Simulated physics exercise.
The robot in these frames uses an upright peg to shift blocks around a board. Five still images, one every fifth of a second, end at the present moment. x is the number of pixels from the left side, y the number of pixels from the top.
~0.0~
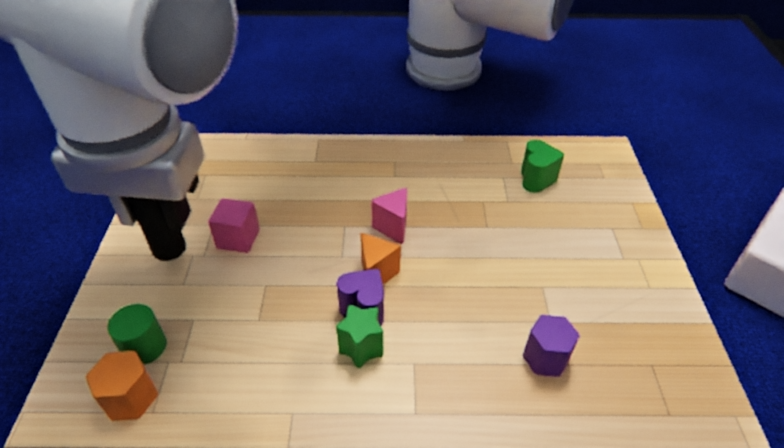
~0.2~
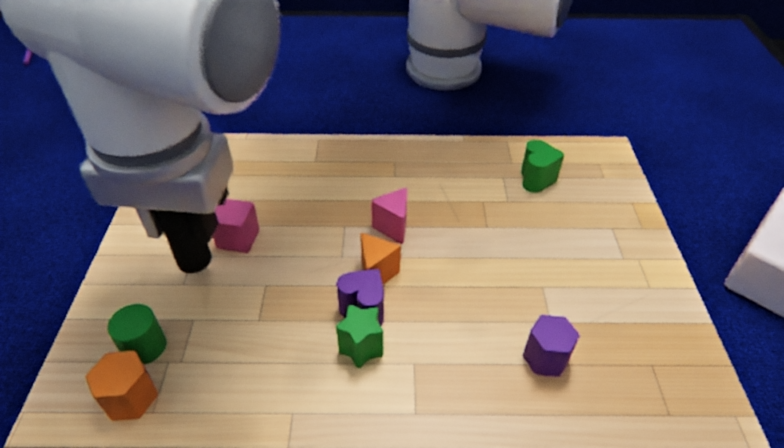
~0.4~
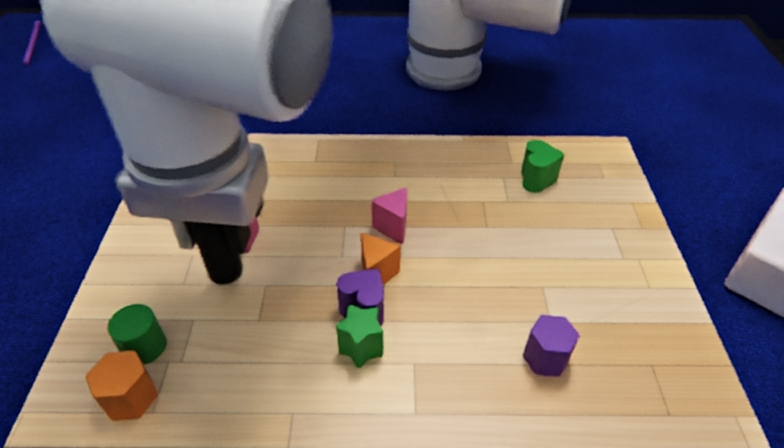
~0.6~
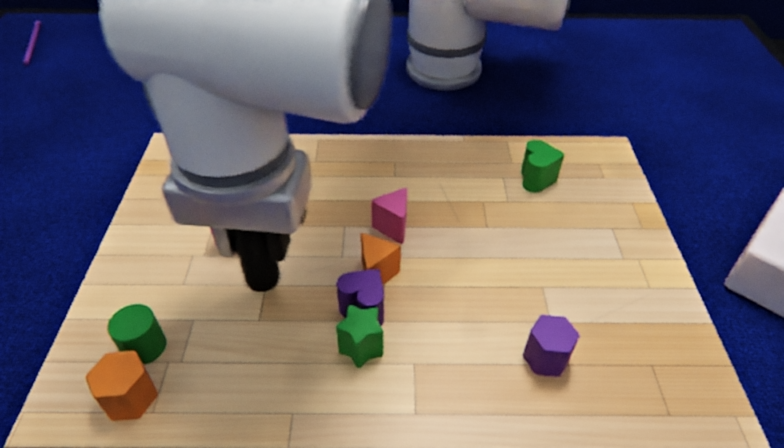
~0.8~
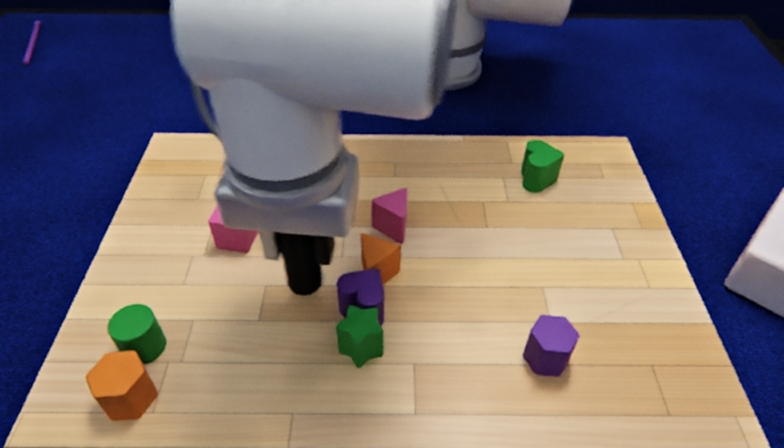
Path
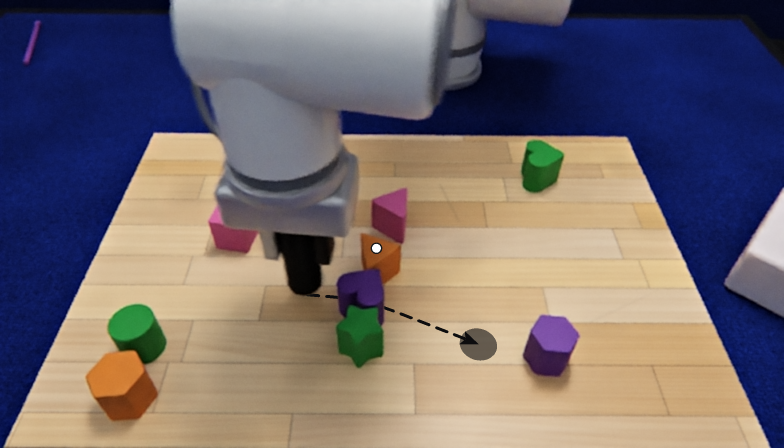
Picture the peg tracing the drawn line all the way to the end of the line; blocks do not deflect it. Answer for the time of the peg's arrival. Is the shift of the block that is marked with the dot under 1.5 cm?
In short: Yes.
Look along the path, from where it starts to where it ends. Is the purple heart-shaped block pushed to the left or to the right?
Facing the way the path runs, start to end, you'll find the purple heart-shaped block has shifted right.
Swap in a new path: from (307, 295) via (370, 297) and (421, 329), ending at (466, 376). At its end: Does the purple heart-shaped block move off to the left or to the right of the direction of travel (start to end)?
Taking start-to-end as forward, the block's sideways shift goes to the right.
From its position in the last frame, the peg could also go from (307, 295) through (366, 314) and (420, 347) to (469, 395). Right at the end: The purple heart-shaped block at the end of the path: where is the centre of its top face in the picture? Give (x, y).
Around pixel (468, 310).
The line goes from (307, 295) over (393, 311) to (478, 344); the dot is on the orange three-sided block.
On the path given first. One third of the way, peg at (365, 291); purple heart-shaped block at (402, 296), turned 15° clockwise; orange three-sided block at (380, 249), turned 20° anticlockwise.
Two thirds of the way, peg at (422, 310); purple heart-shaped block at (456, 326), turned 40° clockwise; orange three-sided block at (383, 250), turned 40° anticlockwise.
At the end, peg at (481, 333); green star unmoved; purple heart-shaped block at (492, 358), turned 105° clockwise; orange three-sided block at (383, 250), turned 40° anticlockwise; purple six-sided block unmoved.
